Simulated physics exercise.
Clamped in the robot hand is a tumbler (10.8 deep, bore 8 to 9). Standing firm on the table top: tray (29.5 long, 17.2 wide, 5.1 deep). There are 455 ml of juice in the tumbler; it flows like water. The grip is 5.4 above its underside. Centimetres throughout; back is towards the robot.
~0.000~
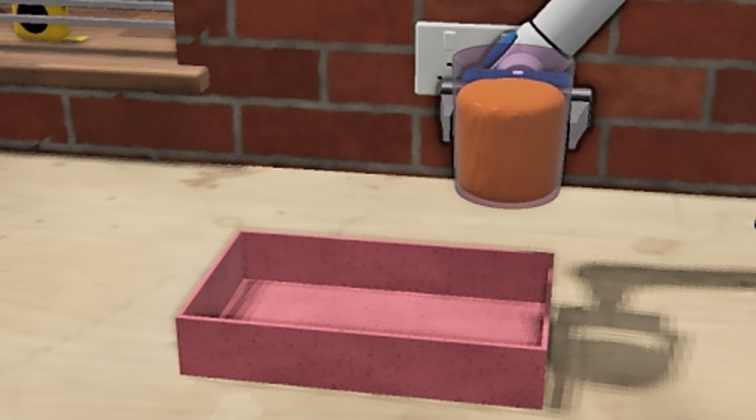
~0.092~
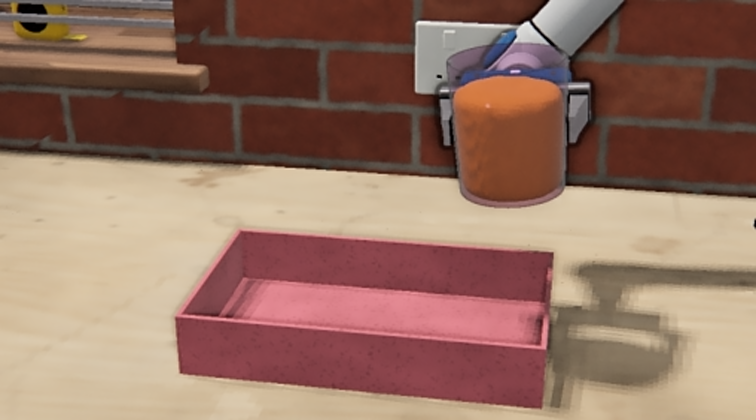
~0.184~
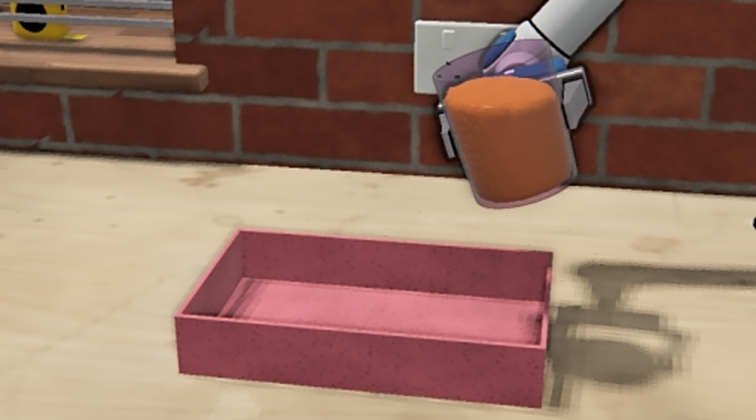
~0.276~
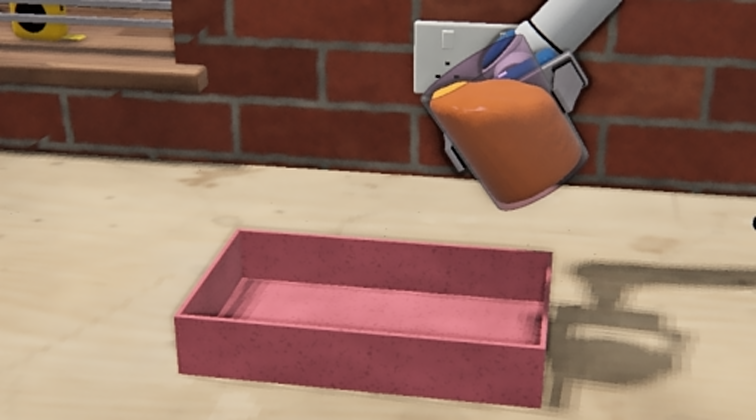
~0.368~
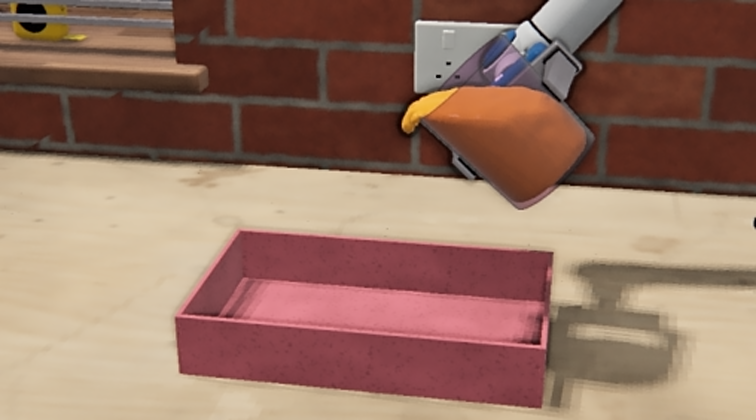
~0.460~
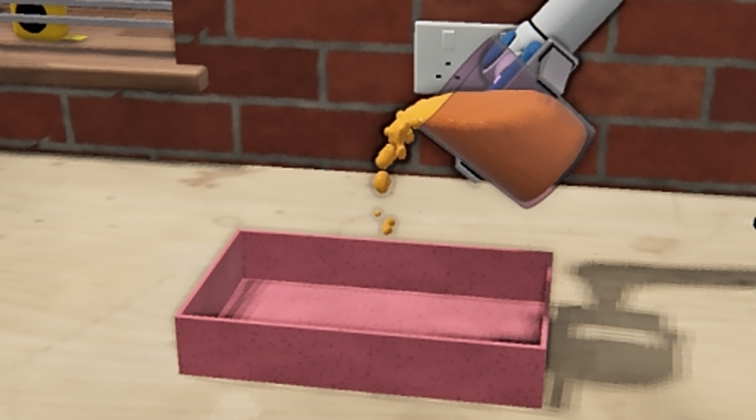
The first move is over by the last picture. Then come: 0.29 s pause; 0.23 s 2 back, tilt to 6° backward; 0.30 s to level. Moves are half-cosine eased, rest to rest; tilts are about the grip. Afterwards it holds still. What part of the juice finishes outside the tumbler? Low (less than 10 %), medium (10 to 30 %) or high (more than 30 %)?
A medium share, 10 to 30 %, ends outside the tumbler.
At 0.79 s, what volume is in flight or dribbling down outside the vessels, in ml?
About 20 ml.
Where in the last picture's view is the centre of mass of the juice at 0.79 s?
Near (485, 160).
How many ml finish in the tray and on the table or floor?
Roughly 70, 5 ml.
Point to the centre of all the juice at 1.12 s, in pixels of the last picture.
Near (496, 175).
After 0.79 s, tilted 47° forward, liquid up to 22 above the table; 390 ml in the tumbler, 45 ml in the tray, 20 ml in the air or running down outside.
After 1.12 s, tilted 3° backward, liquid up to 23 above the table; 380 ml in the tumbler, 70 ml in the tray, 5 ml on the table or floor, 5 ml in the air or running down outside.
After 1.48 s, level, liquid up to 23 above the table; 380 ml in the tumbler, 70 ml in the tray, 5 ml on the table or floor.
After 2.28 s, level, liquid up to 23 above the table; 380 ml in the tumbler, 70 ml in the tray, 5 ml on the table or floor.
In the end, 380 ml in the tumbler, 70 ml in the tray, 5 ml on the table or floor. That is 17 % outside the tumbler.
